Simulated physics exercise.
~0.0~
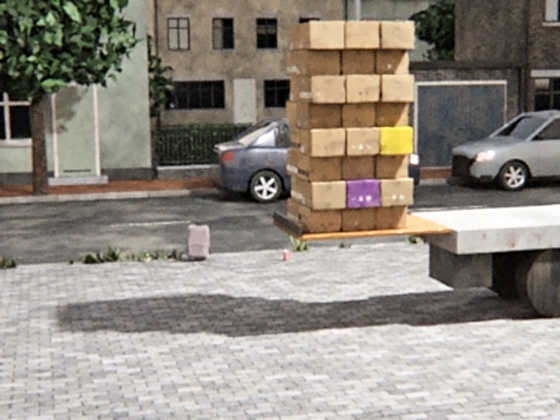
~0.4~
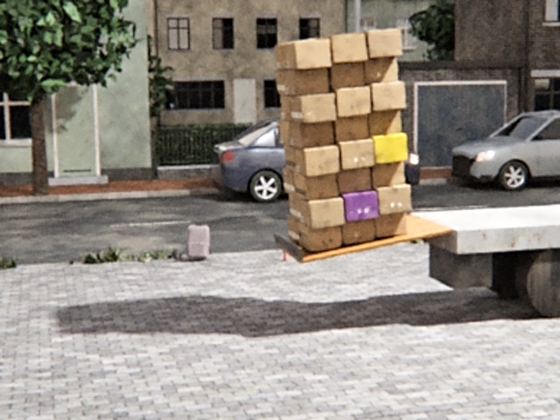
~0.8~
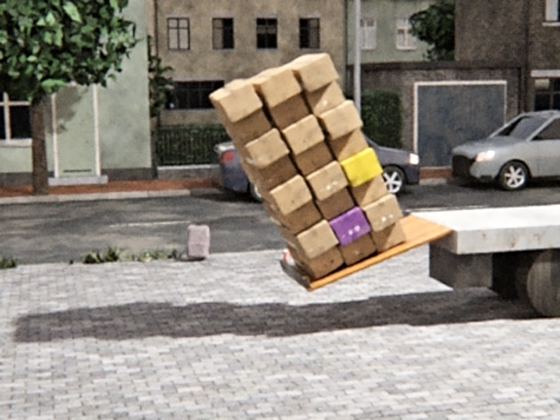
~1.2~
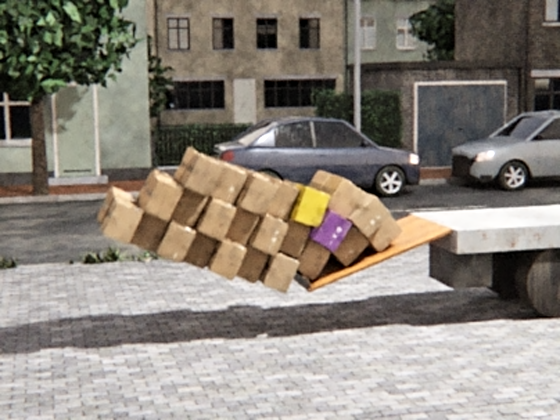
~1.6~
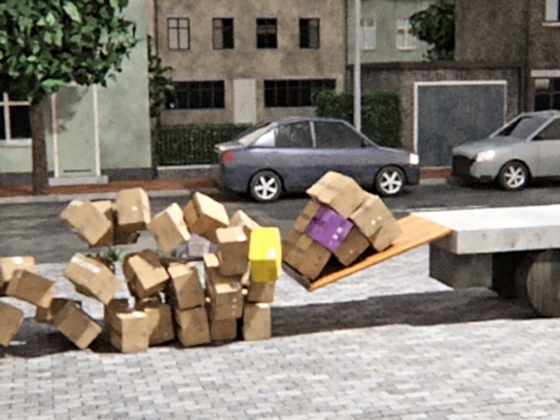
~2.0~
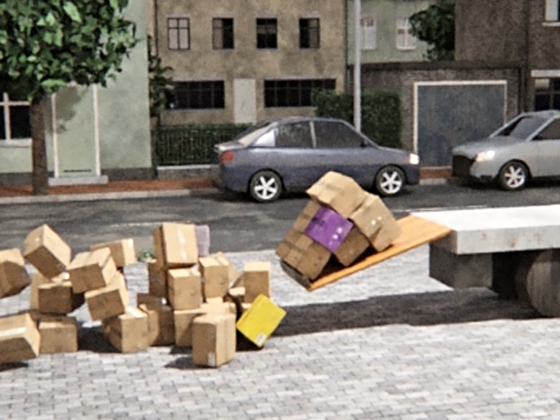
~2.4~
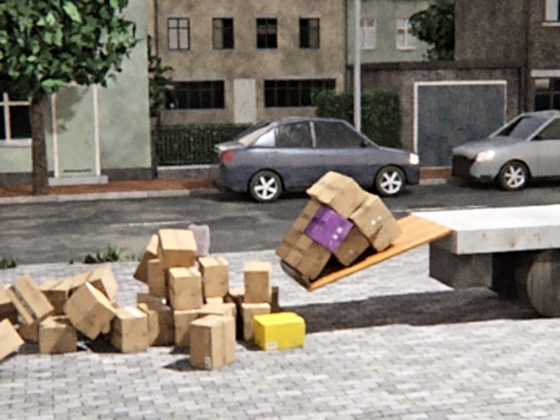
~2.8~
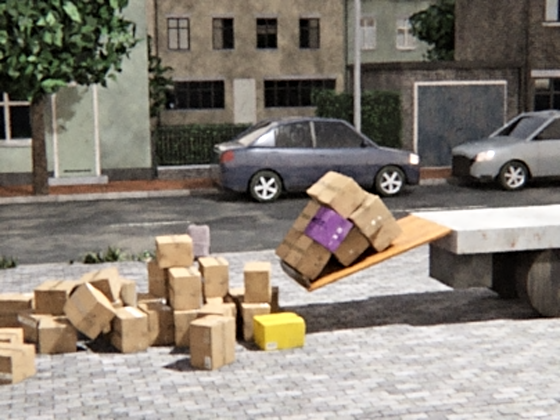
We see a tall stack of taped cartons tilt left as the flap beneath it dips, then topple and scatter across the paving, leaving most in a heap with the yellow one at its right edge, while the purple one and a few others stay on the sloping flap.
